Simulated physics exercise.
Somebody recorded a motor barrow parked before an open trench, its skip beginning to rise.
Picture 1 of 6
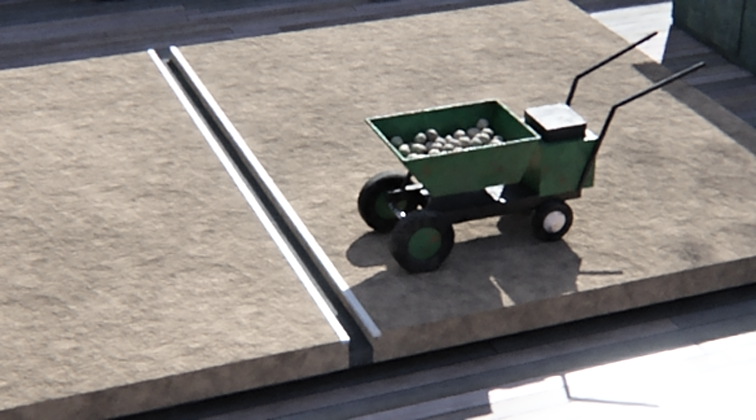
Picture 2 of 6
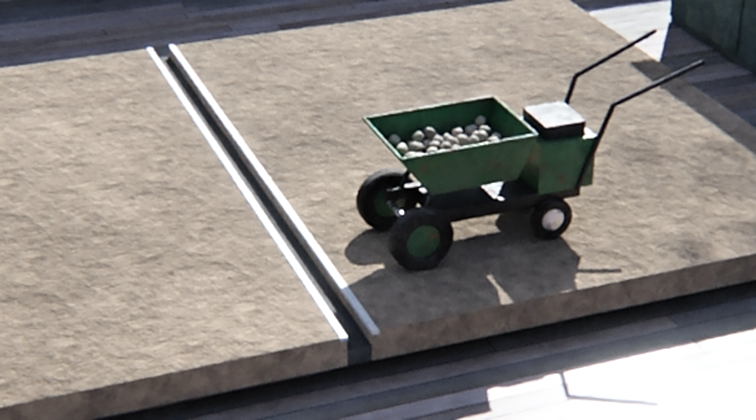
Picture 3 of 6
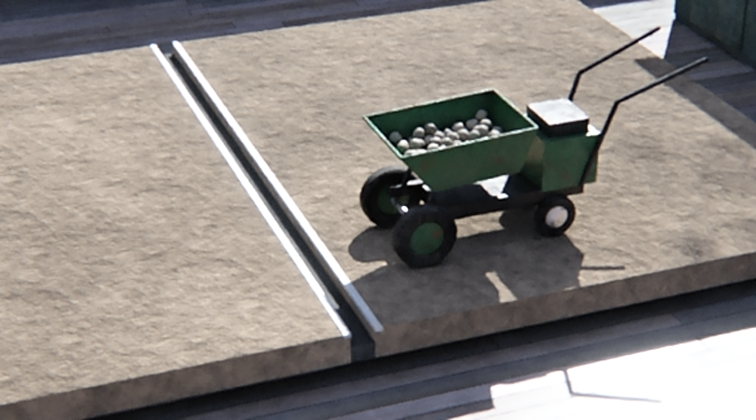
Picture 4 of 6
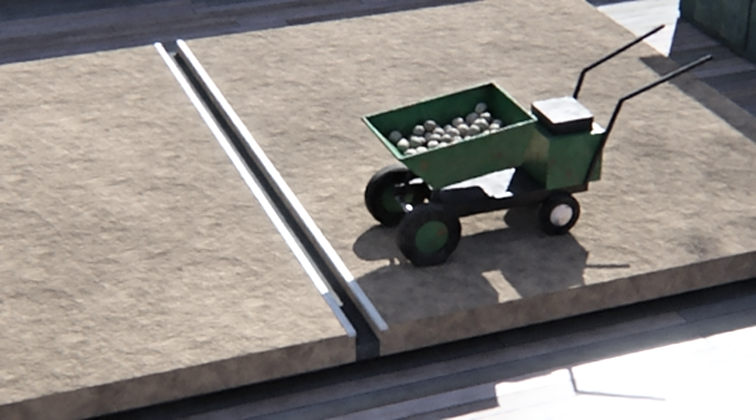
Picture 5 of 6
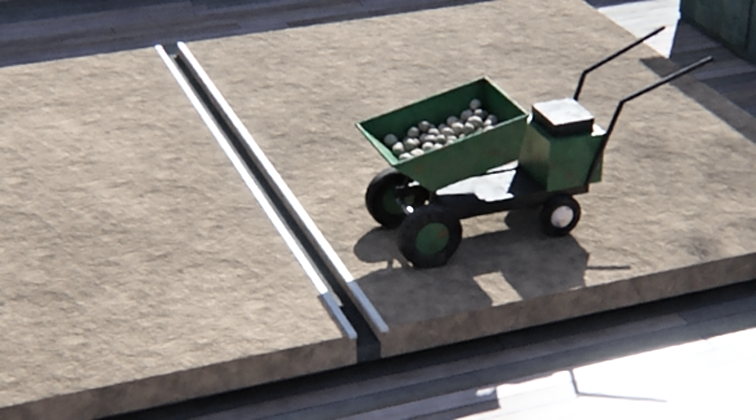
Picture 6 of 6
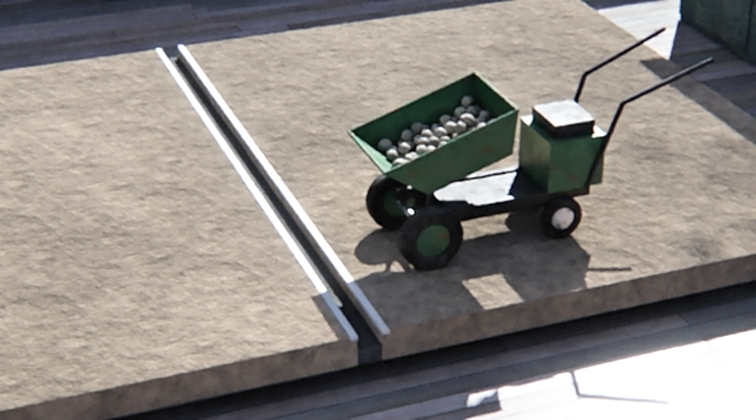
A green motor barrow with black wheels and long black handles stands right of centre on a brown, rough slab, seen from above and to one side. Its skip holds grey pebbles, and to its left a narrow dark trench with pale edges crosses the slab. The skip starts level, then its back rises and it tilts leftward, while the view shifts very slightly.
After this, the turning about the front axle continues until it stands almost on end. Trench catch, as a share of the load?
Below half.
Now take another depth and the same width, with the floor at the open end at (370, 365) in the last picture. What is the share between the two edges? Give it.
The share comes to around 40 percent.
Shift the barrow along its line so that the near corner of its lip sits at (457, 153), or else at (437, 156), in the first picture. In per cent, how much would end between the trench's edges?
The shares come out close to 30 and 40 per cent, in that order.
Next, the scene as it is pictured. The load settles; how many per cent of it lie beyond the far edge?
70 percent.
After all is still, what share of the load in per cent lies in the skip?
Close to 0 percent.
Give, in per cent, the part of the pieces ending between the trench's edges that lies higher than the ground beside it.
Roughly 35 %.
Soon after the last picture, skip tipped steeply; all in the skip.
A little later, skip tipped right over; about two thirds in the skip; a small part in or heaped over the trench; about a quarter beyond it.
Later still, skip tipped right over; a stray few in the skip; about a quarter in or heaped over the trench; about two thirds beyond it.
At rest, skip tipped right over; a stray few short of the trench; about a third in or heaped over the trench; about two thirds beyond it.
